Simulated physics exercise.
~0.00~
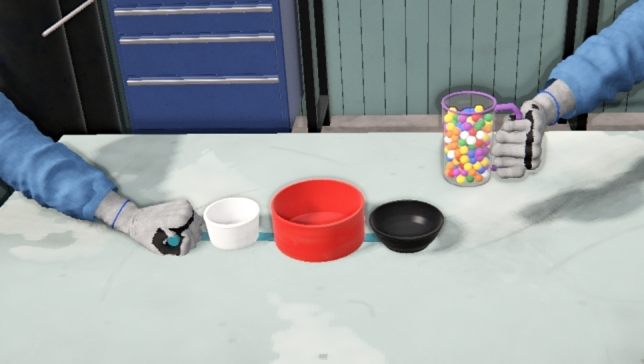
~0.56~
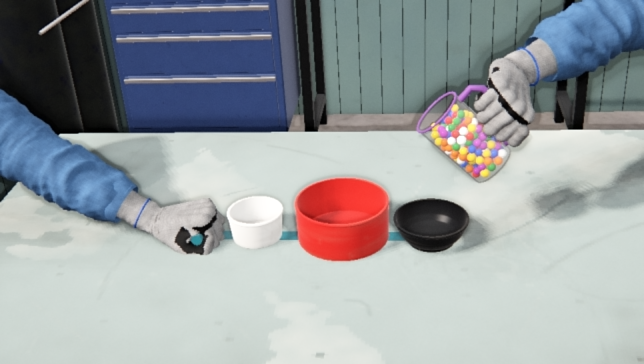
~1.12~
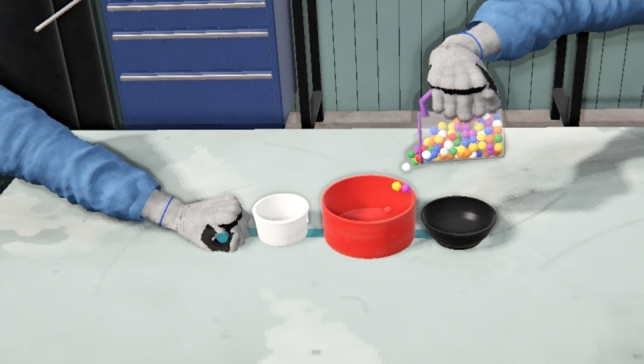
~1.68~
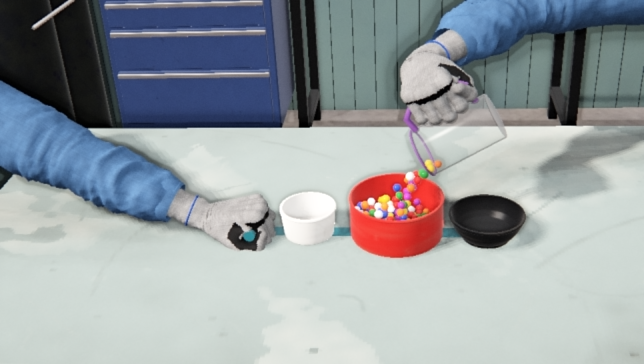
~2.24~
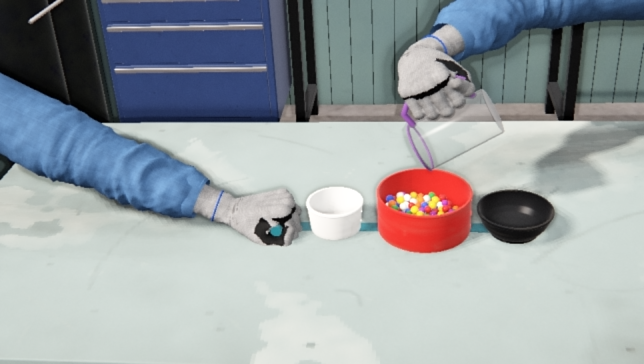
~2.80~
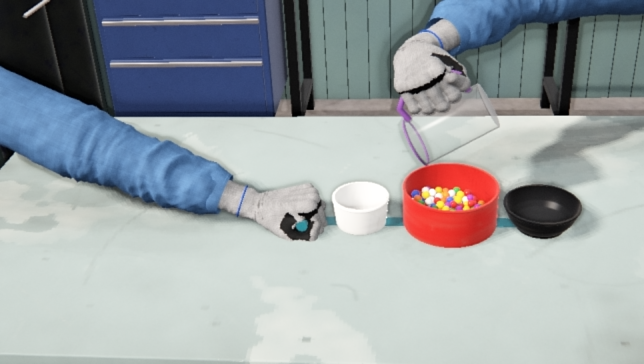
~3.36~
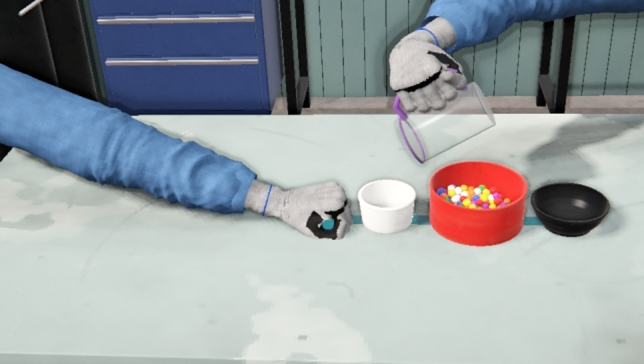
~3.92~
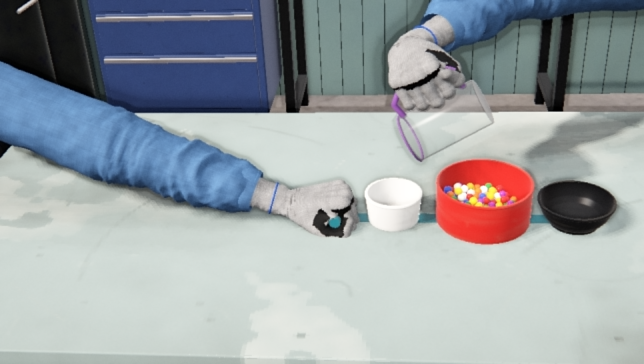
A gloved hand lifts a clear cup with a purple handle, full of colourful balls, from a pale tabletop and begins tipping it. Another gloved hand rests at the left end of a strip carrying a white dish, a red pot and a black bowl, which all slide steadily to the right. As the cup tilts further, the balls spill over its rim and drop into the red pot passing below. Soon the cup is empty and stays tipped while the row keeps sliding. It ends with all the balls in the red pot, the white dish and black bowl still empty.
